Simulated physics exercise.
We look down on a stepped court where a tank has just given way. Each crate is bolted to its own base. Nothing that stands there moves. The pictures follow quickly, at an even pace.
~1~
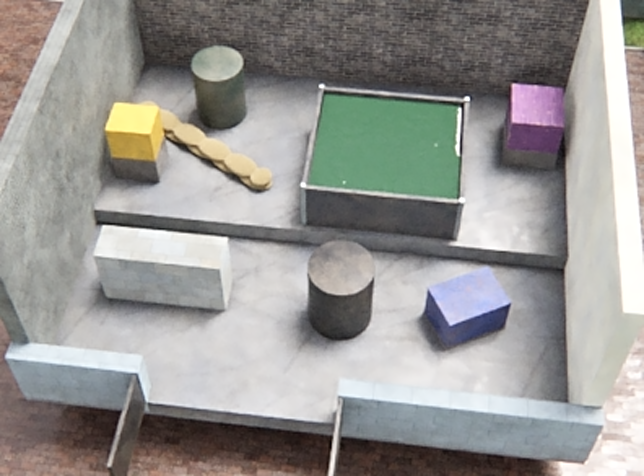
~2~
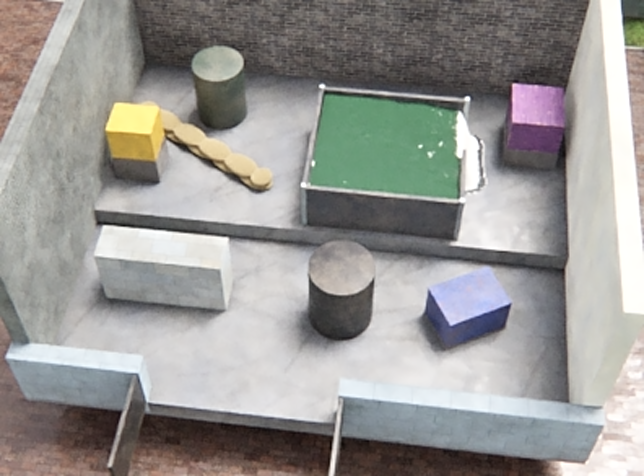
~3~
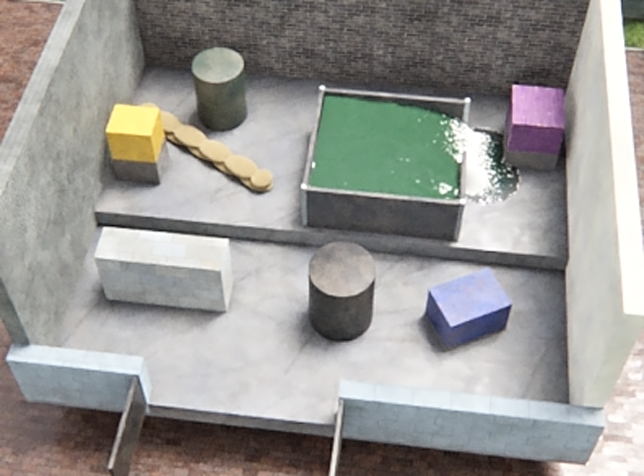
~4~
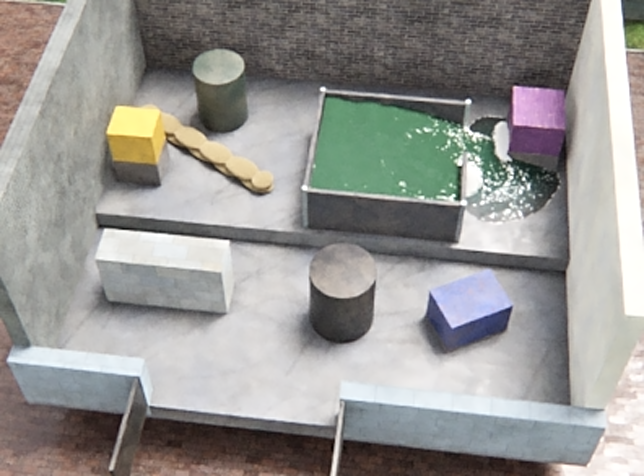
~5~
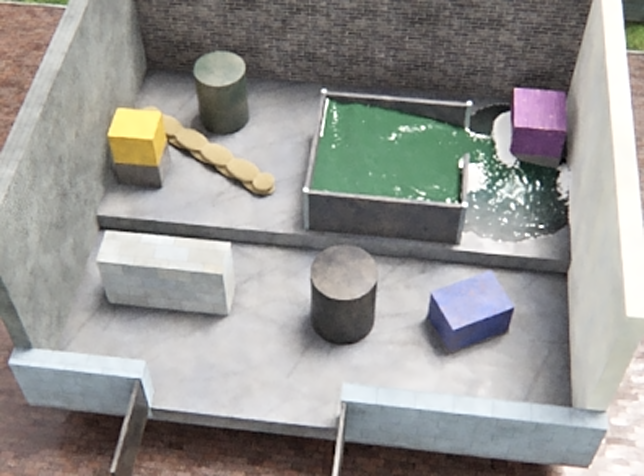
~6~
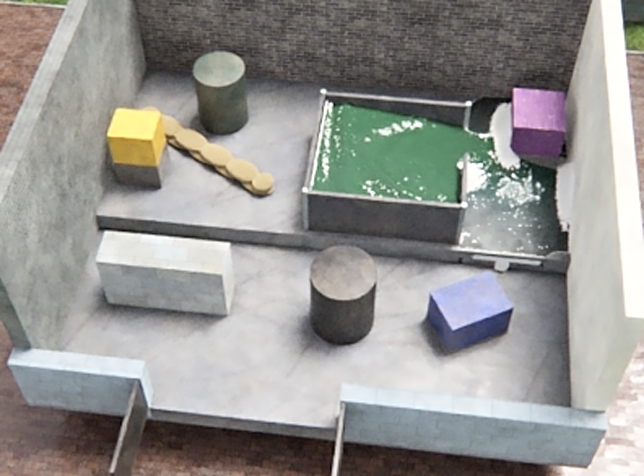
The footage shows a tank of green liquid on the upper level of a walled, stepped court; liquid pours from its right side, spreads across the floor around the purple block, and reaches the right wall and step edge.
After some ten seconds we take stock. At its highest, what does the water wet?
The purple crate is wetted; the yellow crate escapes dry; the blue crate is wetted.
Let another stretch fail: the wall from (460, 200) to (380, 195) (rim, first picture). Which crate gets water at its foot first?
I say the crate marked blue.
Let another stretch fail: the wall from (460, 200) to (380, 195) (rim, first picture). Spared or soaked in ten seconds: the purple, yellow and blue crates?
Then: Purple crate remains dry, yellow crate is spared, blue crate ends up wet.
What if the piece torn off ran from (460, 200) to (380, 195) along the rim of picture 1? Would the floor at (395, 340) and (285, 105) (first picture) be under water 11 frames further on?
As listed: Covered, free of water.
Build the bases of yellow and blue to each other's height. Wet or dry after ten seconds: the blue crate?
My reading: The blue one remains dry.
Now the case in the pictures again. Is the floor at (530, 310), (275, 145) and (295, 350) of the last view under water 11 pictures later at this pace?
In turn: Flooded, clear, dry.
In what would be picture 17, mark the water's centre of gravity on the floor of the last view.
Near (433, 183).
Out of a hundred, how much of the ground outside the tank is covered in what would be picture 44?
Close to 85 %.
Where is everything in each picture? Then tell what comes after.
The first picture shows still water in the water tank at (388, 146).
In the second picture, the front is at (474, 139), out from the gap at (460, 149).
In the third picture, the front is at (510, 188), out from the gap at (460, 153).
In the fourth picture, water pours out at (461, 156) and has run to (553, 184).
In the fifth picture, the front is at (568, 216), out from the gap at (462, 157).
In the sixth picture, water pours out at (461, 157) and has run to (568, 246).
A moment on, water covers 15 % of the floor; the purple crate water round its plinth, the yellow crate not reached, the blue crate water round its plinth.
Next, water covers 30 % of the floor; the purple crate water round its plinth, the yellow crate not reached, the blue crate water round its plinth.
Then, water covers 50 % of the floor; the purple crate water round its plinth, the yellow crate not reached, the blue crate water round its plinth.
Later, water covers 85 % of the floor; the purple crate water round its plinth, the yellow crate water round its plinth, the blue crate water round its plinth.
In the end, water covers 90 % of the floor; the purple crate was topped, the yellow crate stayed above the water, the blue crate was topped.
